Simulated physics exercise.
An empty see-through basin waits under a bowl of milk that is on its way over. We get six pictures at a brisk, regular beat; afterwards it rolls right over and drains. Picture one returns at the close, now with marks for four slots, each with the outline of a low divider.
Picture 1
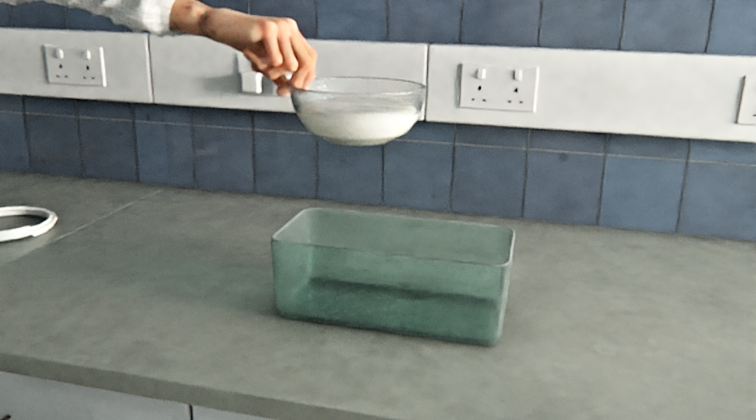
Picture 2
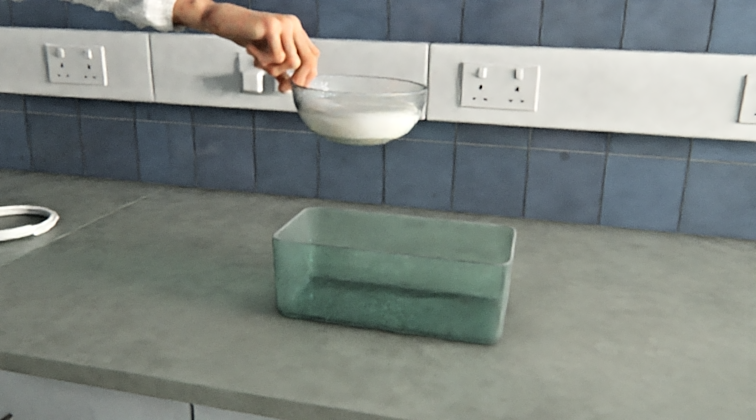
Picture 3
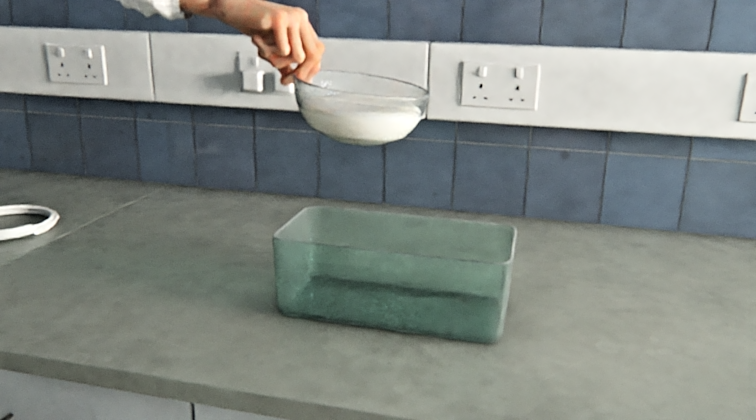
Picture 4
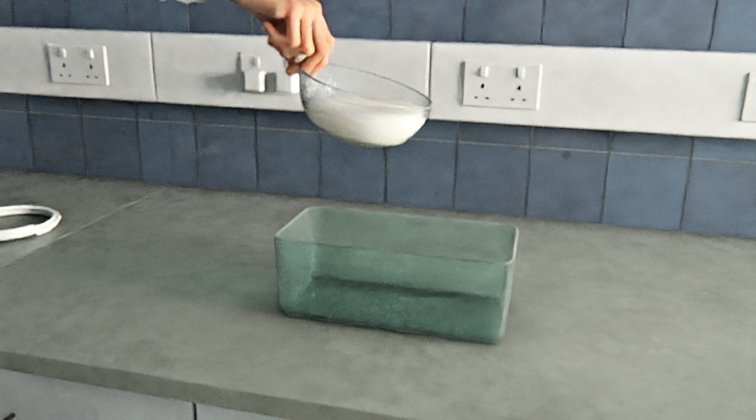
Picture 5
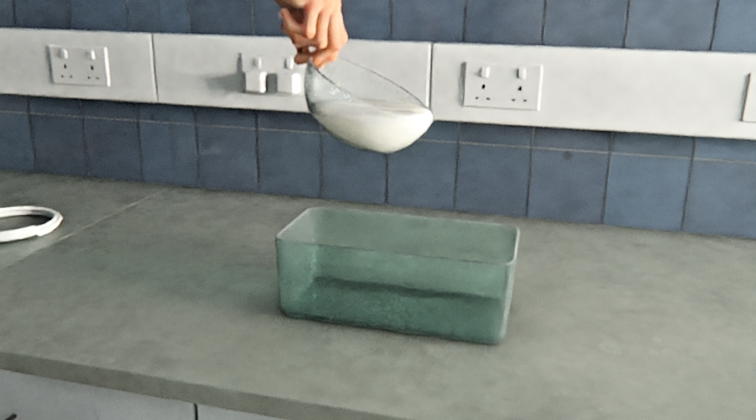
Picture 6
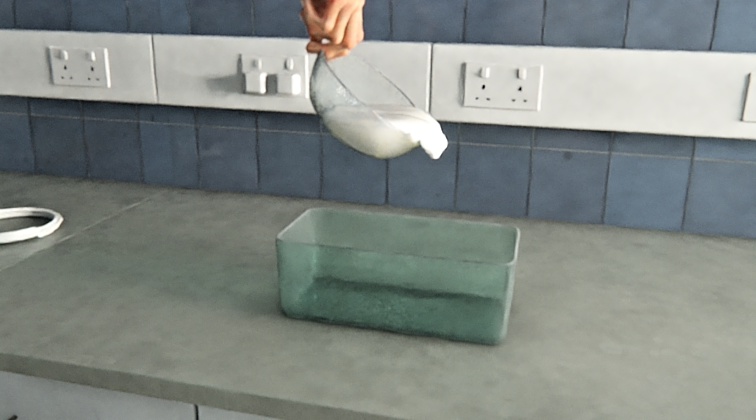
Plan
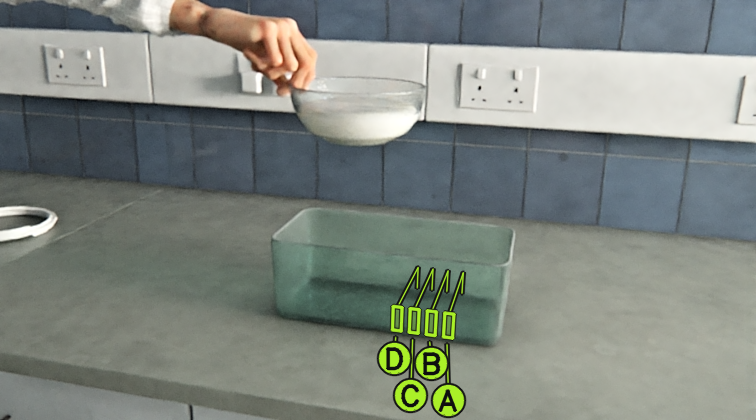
The footage shows a hand holding a clear glass bowl of milk above an empty, greenish see-through basin on a grey counter, then tilting it steadily to the right until milk slips over the lowered lip.
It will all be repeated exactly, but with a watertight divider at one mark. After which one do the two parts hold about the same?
B is best.
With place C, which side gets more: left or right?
More ends on the right.
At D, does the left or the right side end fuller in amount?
The right side.
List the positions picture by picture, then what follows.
The first picture shows upright, lip at (423, 88); basin from (277, 312) to (500, 343); nothing has left yet.
The second picture shows upright, lip at (425, 89); nothing has left yet.
The third picture shows tipped about 7°, lip at (427, 94); nothing has left yet.
The fourth picture shows tipped about 15°, lip at (430, 105); nothing has left yet.
The fifth picture shows tipped about 26°, lip at (430, 119); milk is over the lip, down to (430, 119).
The sixth picture shows tipped about 39°, lip at (427, 135); milk is over the lip, down to (435, 155).
On the marked copy, A at (447, 344); B at (429, 341); C at (412, 339); D at (395, 337).
With A, about 65 % ends left of the wall and 33 % right of it.
With B, about 46 % ends left of the wall and 53 % right of it.
With C, about 33 % ends left of the wall and 66 % right of it.
With D, about 21 % ends left of the wall and 77 % right of it.
